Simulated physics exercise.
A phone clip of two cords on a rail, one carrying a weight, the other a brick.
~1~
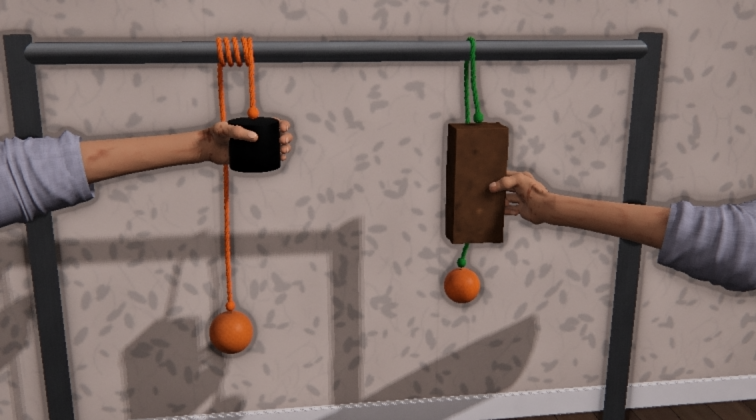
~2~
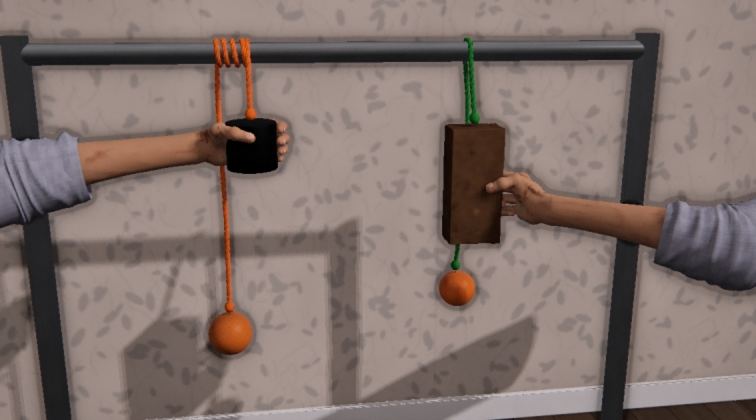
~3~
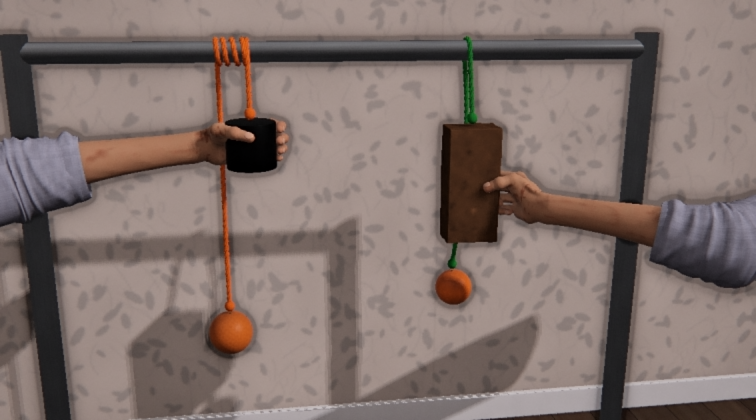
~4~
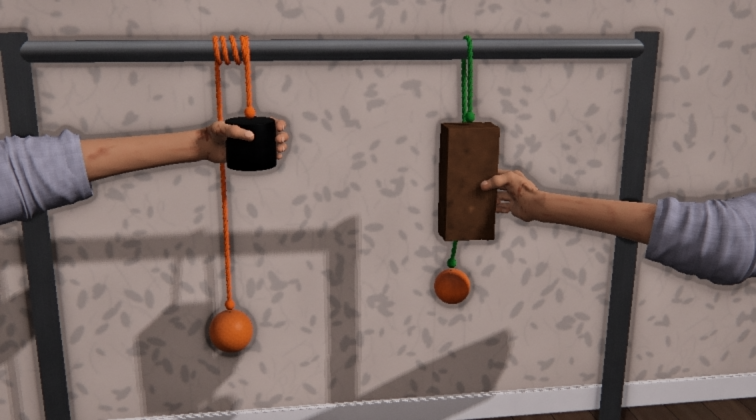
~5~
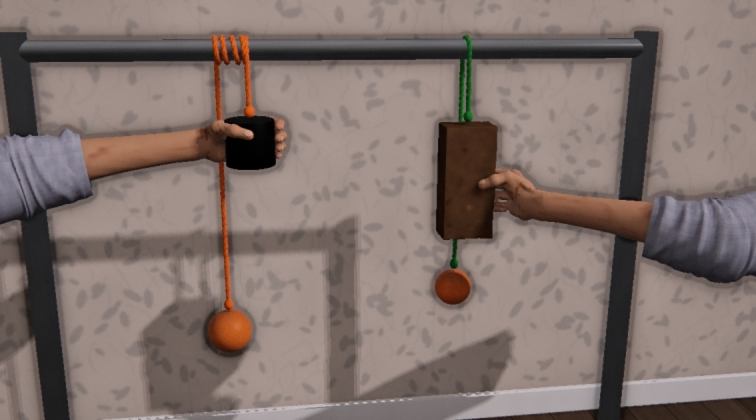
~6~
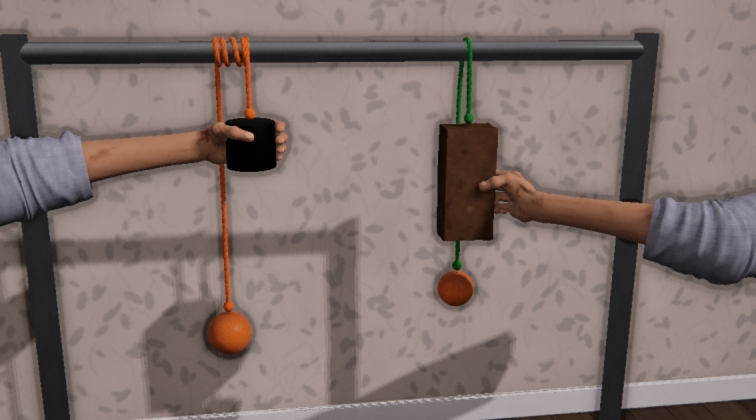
Two hands hold a black object and a brown block on cords, barely moving.
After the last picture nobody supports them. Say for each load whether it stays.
The weight keeps its height, the brick runs down to the floor.
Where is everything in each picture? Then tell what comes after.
In the first picture, weight (254, 144); brick (476, 184); left orange (231, 333); right orange (462, 285).
In the second picture, weight (252, 145); brick (473, 184).
In the third picture, weight (251, 145); brick (470, 183).
In the fourth picture, weight (251, 143); brick (468, 181).
In the fifth picture, weight (250, 142); brick (466, 181).
In the sixth picture, weight (251, 144); brick (466, 182); left cord wound several times round the rail; right cord only laid over the rail.
Then, 0.34 s on from there, weight off the floor near (249, 132); brick dropping near (461, 287).
Then, 0.72 s on from there, weight off the floor near (248, 125); brick on the floor.
Then, 1.12 s on from there, weight off the floor near (248, 131); brick on the floor.
In the end, weight off the floor near (248, 131); brick on the floor. The weight stays hanging and the brick drops.
